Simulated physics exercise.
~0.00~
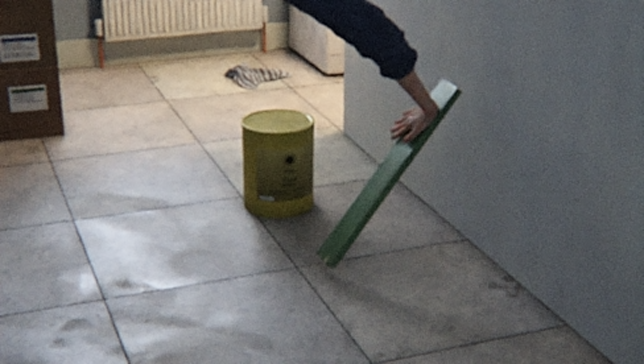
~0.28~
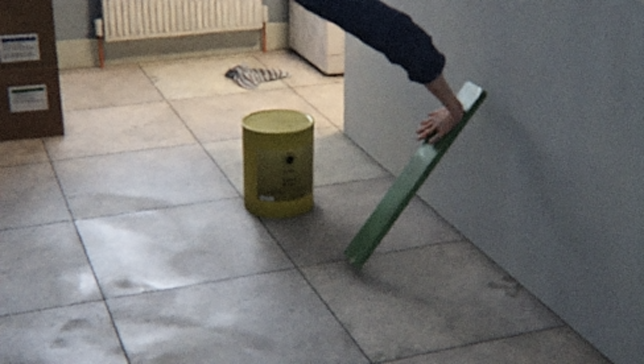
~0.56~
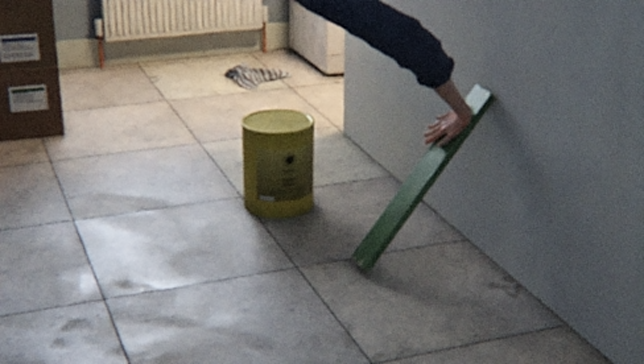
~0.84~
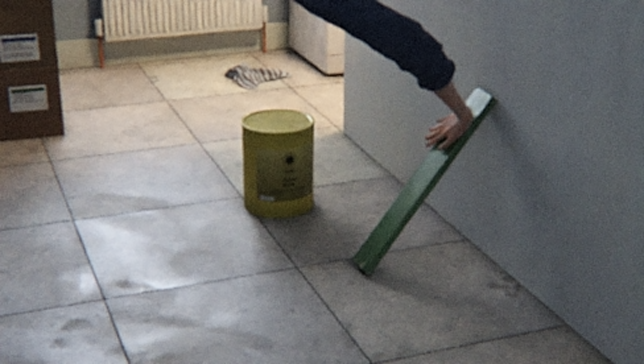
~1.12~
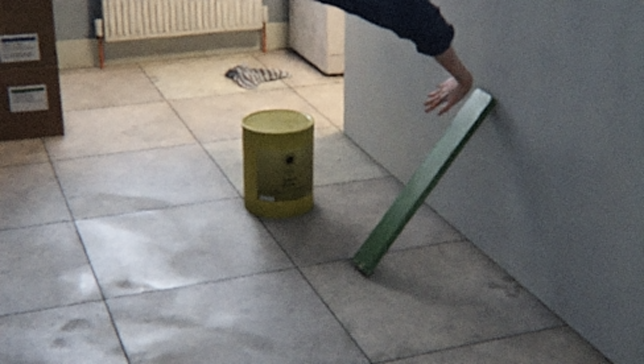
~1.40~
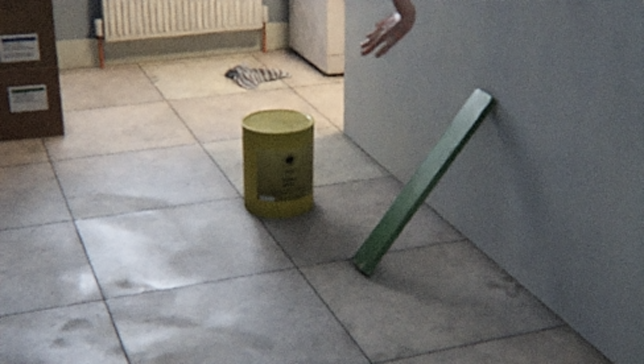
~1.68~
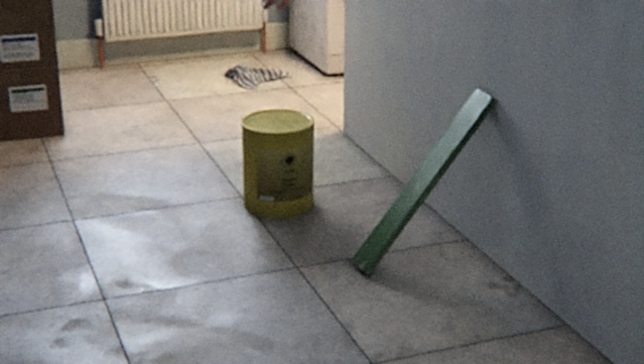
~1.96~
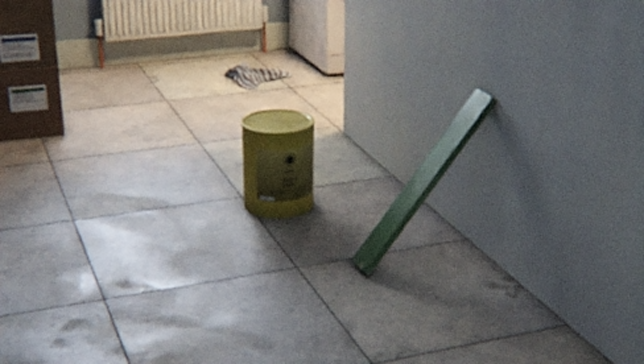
On a tiled floor beside a grey wall, a hand moved a green plank to the right past a yellow pail and leant it against the wall, then let go and drew away, leaving the plank propped there and the pail unmoved.
